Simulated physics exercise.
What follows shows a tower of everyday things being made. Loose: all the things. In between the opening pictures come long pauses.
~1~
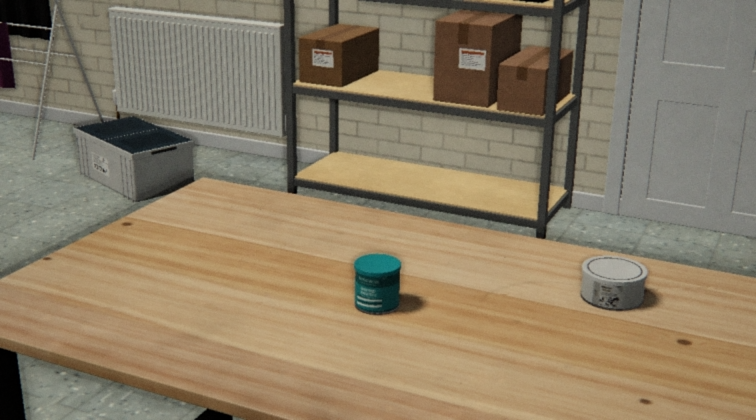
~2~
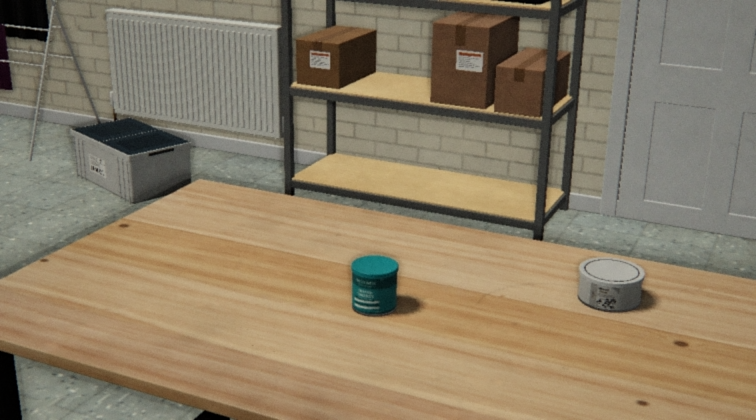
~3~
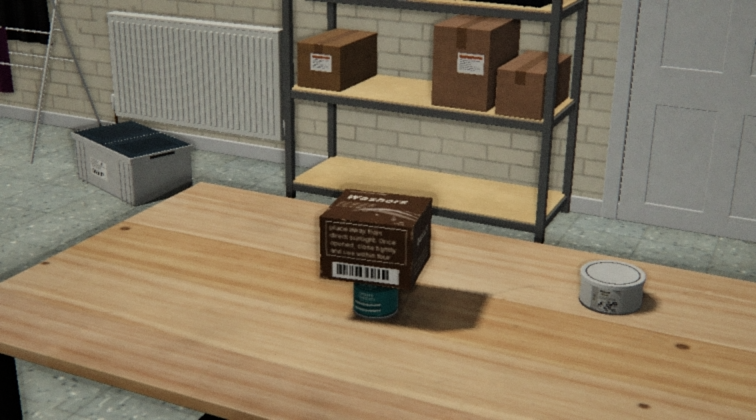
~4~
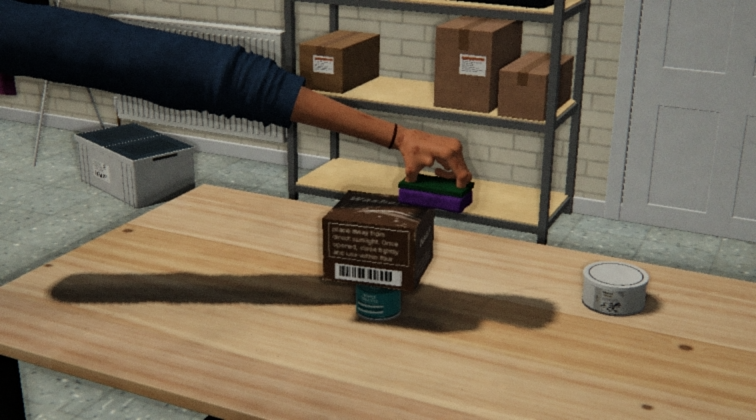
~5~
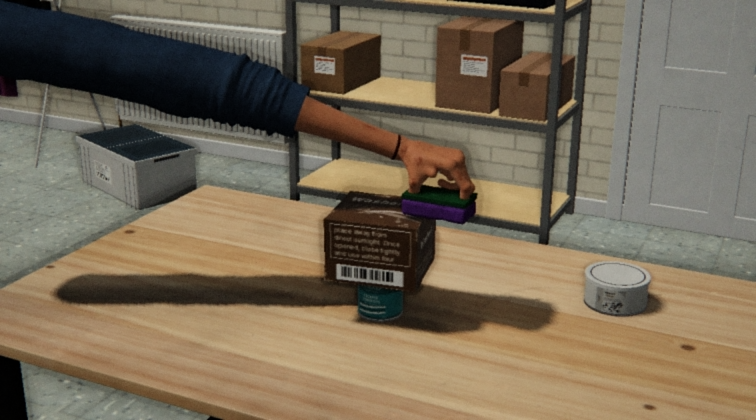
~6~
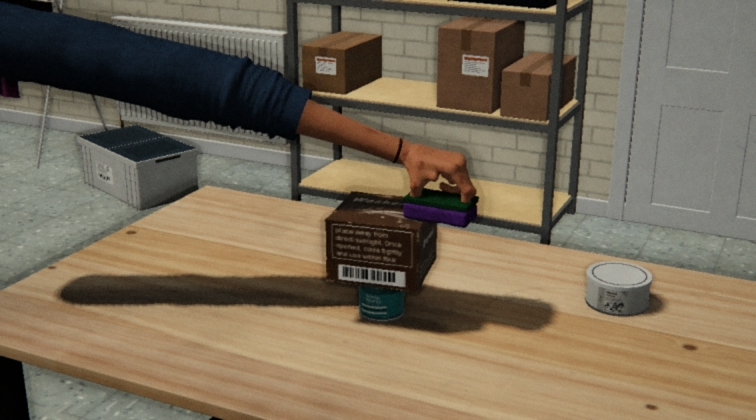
On a wooden table in a storage room, a brown box appeared on top of a turquoise pot near a white tub, then a hand lowered a purple sponge onto the box's right side.
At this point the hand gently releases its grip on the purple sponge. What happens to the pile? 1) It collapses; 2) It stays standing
1.
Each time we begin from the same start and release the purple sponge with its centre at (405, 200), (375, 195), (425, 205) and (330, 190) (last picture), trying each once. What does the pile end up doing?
The pile does not fall on try one, does not fall on try two, does not fall on try three and goes down on try four.
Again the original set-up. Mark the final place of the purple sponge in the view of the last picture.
Close to pixel (493, 311).
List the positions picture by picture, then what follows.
In the first frame, the last thing is not in view yet; white tub (613, 283).
In the second frame, the last thing is not in view yet; turquoise pot (375, 286).
In the third frame, the last thing is not in view yet; brown box (377, 237).
In the fourth frame, on its way; purple sponge (436, 193); white tub (614, 288).
In the fifth frame, on its way; purple sponge (439, 204).
In the sixth frame, in place under the hand; purple sponge (441, 207); brown box (383, 240).
Then, 0.30 s later than the last frame, purple sponge now fallen.
Then, 0.40 s later than the last frame, things are still on the move.
When it is over, fallen, purple sponge; the other 3 as before. End places, in pixels of the last picture, purple sponge near (493, 311). The pile comes apart.
